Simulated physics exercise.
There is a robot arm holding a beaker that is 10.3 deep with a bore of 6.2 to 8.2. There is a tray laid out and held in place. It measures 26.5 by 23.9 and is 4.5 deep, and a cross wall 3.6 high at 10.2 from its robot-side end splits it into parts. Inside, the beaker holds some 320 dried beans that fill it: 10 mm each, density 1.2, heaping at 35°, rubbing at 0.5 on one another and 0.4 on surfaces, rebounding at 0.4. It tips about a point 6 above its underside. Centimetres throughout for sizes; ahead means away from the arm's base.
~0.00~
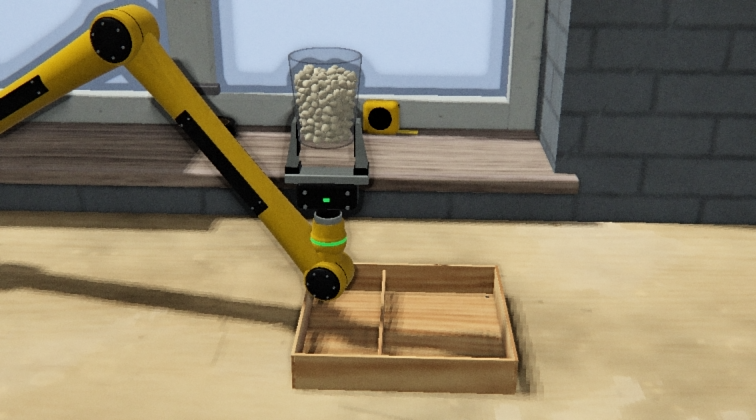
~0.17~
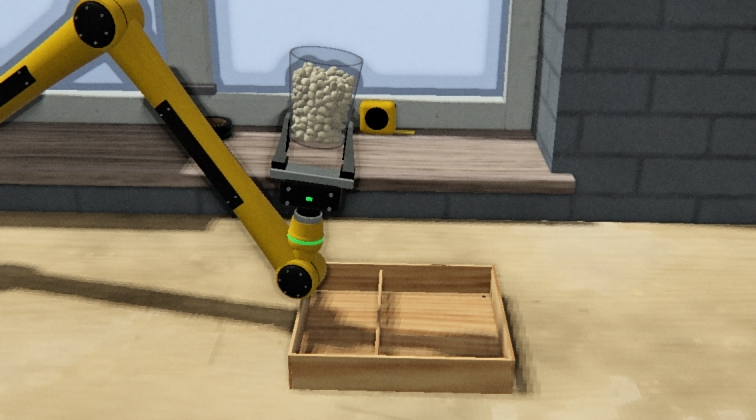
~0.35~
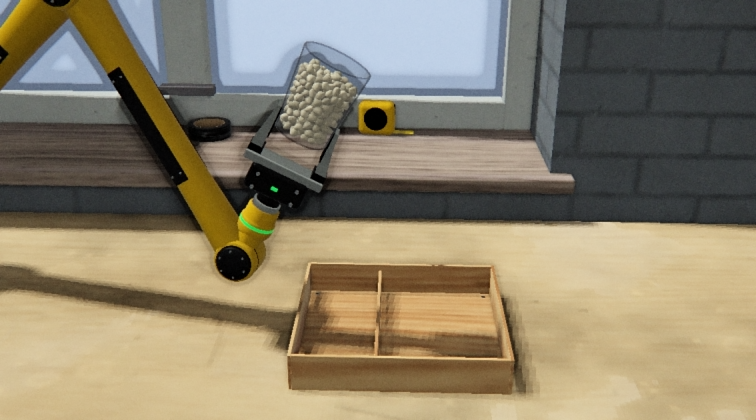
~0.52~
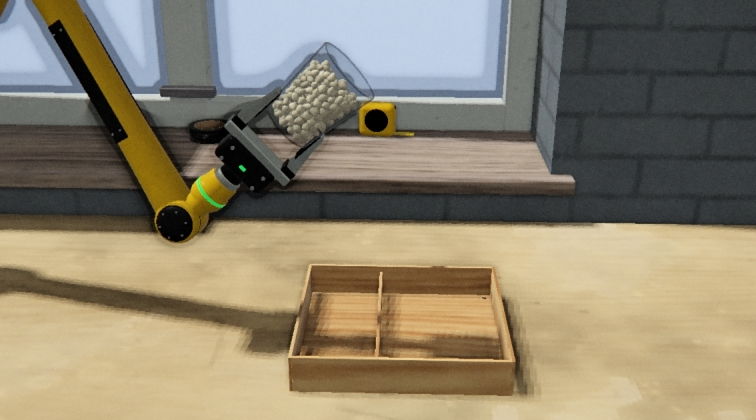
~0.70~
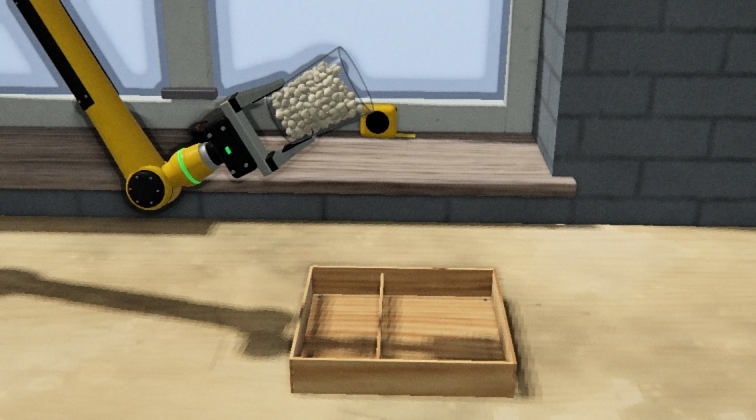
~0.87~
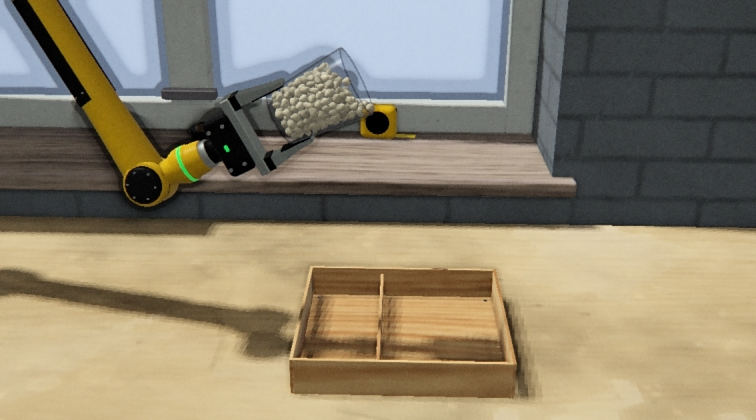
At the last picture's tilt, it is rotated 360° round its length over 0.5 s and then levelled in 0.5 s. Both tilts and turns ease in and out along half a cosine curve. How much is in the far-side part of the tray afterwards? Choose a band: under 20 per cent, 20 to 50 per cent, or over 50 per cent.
Band: Under 20 per cent.
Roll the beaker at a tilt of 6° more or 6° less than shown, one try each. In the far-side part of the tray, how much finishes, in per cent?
Estimates: Close to 0 % and 0 %.
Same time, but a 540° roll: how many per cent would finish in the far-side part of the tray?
It would come to around 0 per cent.
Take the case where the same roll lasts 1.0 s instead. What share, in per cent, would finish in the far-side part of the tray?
In that case roughly 0 percent.
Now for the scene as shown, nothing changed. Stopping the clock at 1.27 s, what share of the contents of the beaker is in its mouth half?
I'd say about 50 %, give or take.
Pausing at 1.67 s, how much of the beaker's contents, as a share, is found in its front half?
Roughly 45 per cent.
By 1.27 s, tipped 63°, highest piece 38 above the table; 322 in the beaker, 1 in the far-side part.
By 1.67 s, tipped 22°, highest piece 37 above the table; 321 in the beaker, 1 in the far-side part, 1 in flight or on a rim.
By 2.07 s, upright, highest piece 38 above the table; 321 in the beaker, 2 in the far-side part.
By 2.77 s, upright, highest piece 38 above the table; 321 in the beaker, 2 in the far-side part.
Final count, 321 in the beaker, 2 in the far-side part. That is 1 % in the far-side part of the tray.
